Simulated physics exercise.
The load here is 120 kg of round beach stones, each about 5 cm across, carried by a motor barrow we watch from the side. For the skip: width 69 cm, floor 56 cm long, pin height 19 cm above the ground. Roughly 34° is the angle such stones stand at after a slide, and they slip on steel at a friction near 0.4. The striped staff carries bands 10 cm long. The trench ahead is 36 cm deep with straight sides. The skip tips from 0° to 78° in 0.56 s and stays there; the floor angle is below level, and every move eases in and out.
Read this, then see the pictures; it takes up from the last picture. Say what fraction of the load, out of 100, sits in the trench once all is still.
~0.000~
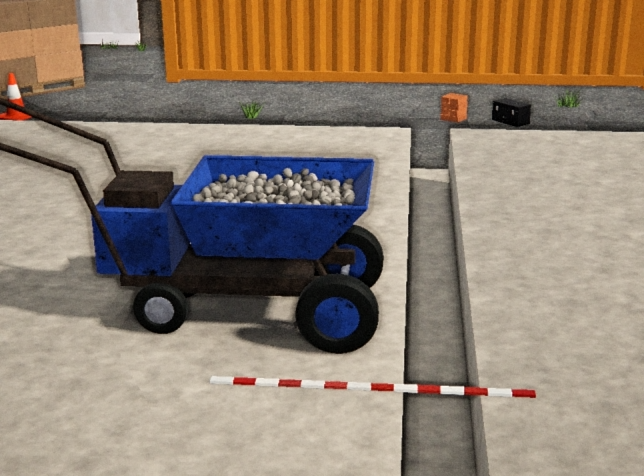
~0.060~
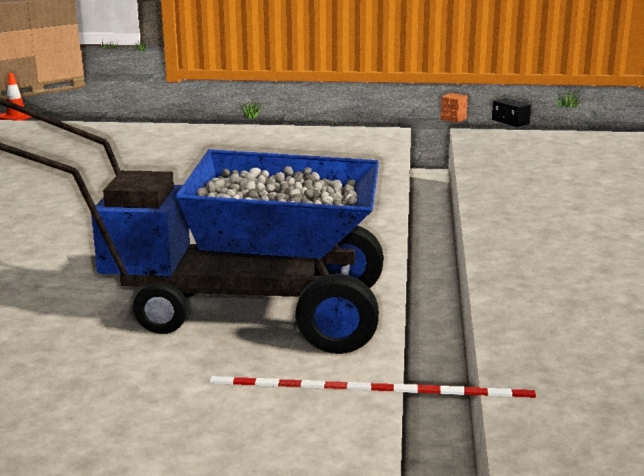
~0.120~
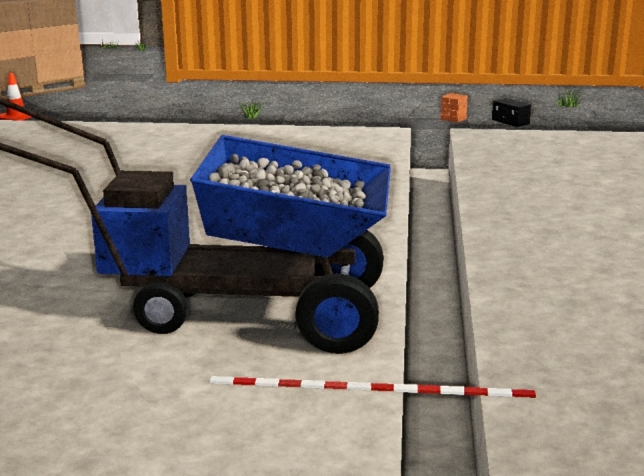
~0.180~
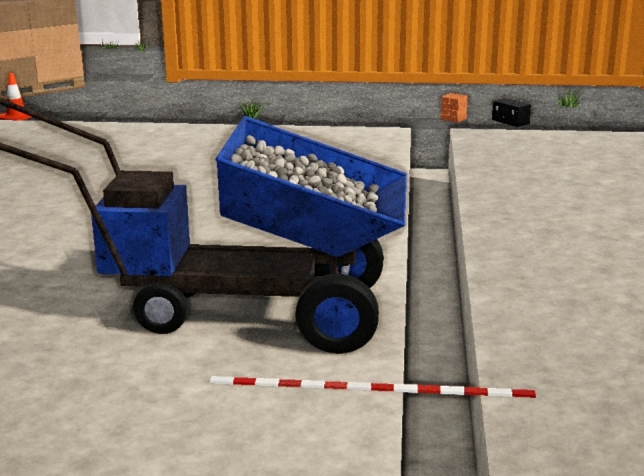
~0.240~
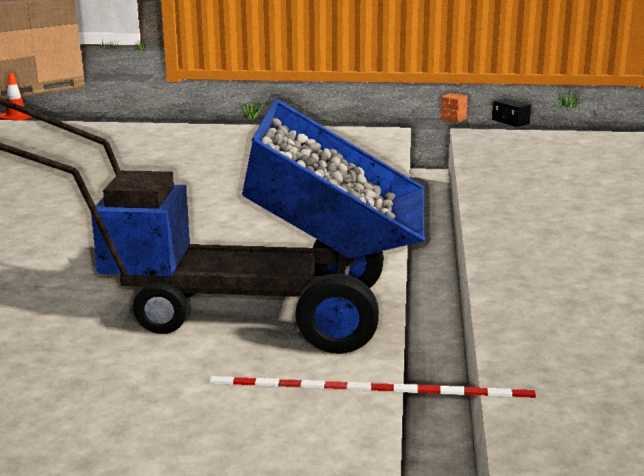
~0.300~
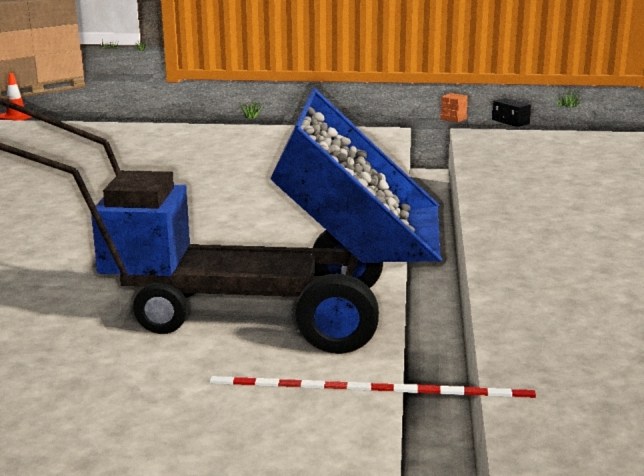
About 8 out of 100.
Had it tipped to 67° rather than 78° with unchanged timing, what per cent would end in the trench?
I'd guess some 10 in a hundred.
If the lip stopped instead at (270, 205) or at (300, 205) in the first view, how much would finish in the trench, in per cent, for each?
The first start gives about 80 per cent, the second about 70.
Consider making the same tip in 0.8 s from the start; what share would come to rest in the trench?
It'd be some 15 per cent.
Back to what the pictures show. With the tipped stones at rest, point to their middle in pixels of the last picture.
Somewhere near pixel (563, 325).
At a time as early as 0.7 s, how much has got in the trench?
Close to 0 per cent at that time.
After 0.4 s the floor is at 66°; 100 % in the skip; the foremost stones are at (440, 263).
After 0.7 s the floor is at 78°; 44 % in the skip, 2 % in the trench, 54 % past the trench; the foremost stones are at (551, 297).
After 1.0 s the floor is at 78°; 0 % in the skip, 6 % in the trench, 94 % past the trench; the foremost stones are past the picture's edge.
After 3.0 s the floor is at 78°; 0 % in the skip, 8 % in the trench, 92 % past the trench; the foremost stones are past the picture's edge.
